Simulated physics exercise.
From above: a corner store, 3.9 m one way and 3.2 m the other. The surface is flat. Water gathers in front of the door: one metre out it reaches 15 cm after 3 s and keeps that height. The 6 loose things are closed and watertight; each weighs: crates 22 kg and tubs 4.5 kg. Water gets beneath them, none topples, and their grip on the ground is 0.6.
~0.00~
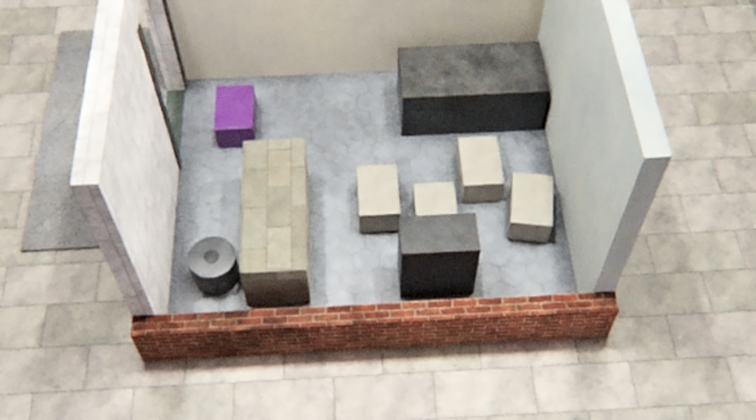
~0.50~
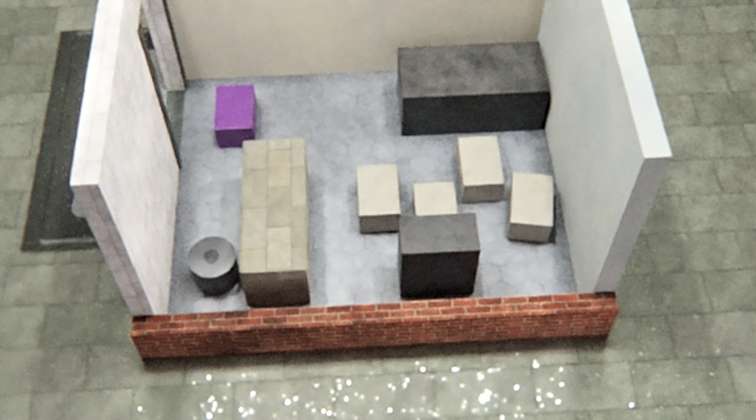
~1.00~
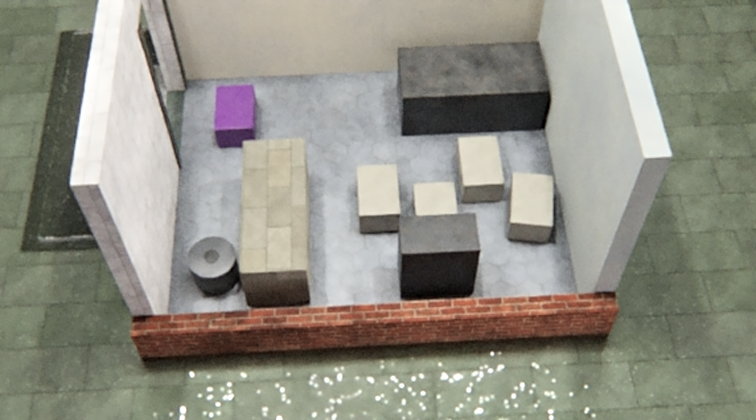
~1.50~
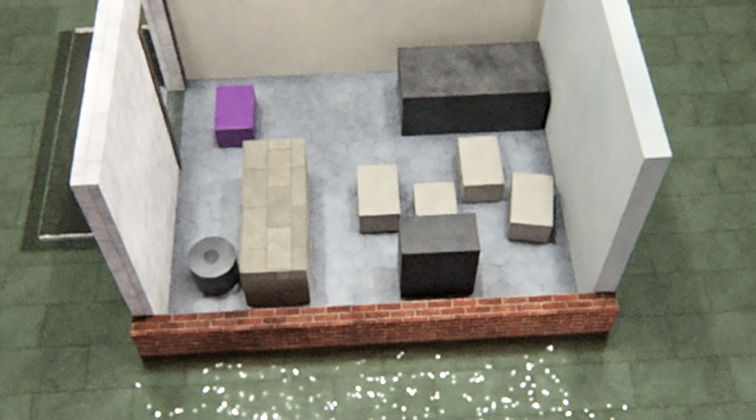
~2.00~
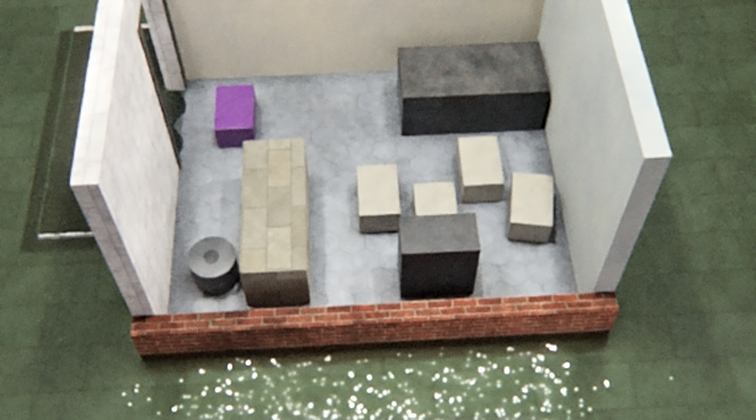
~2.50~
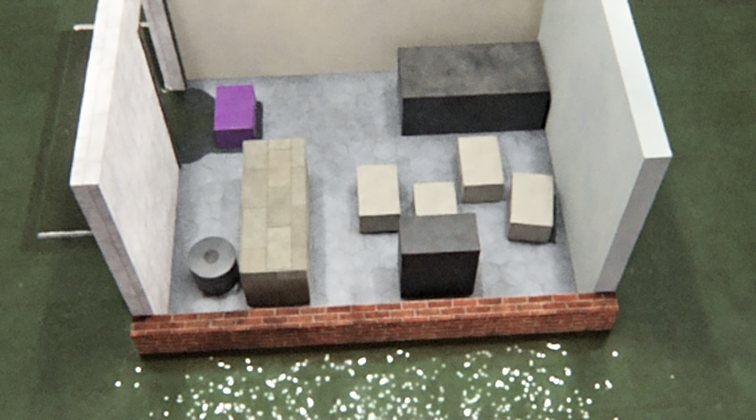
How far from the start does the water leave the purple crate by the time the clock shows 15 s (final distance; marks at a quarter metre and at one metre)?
Purple crate gets carried off.
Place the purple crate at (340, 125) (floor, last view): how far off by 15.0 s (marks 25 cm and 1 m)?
It gets carried off.
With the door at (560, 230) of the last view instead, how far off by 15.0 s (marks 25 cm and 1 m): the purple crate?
Then the purple crate barely shifts.
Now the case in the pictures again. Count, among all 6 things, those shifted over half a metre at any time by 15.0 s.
I count 2.
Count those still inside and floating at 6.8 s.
I count 1.
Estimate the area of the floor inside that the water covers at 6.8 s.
About 6.5 m2.
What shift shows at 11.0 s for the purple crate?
Roughly 140 cm by then.
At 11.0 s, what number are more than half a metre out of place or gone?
By then 1.
After 3.5 s the purple crate is near (240, 106), 0.1 m from its start, aground; 0 afloat.
After 6.8 s the purple crate is near (285, 108), 0.5 m from its start, aground; 1 afloat.
After 11.0 s the purple crate is near (364, 87), 1.4 m from its start, afloat; 2 afloat.
After 15.0 s the purple crate is near (403, 160), 1.9 m from its start, afloat; 6 afloat.
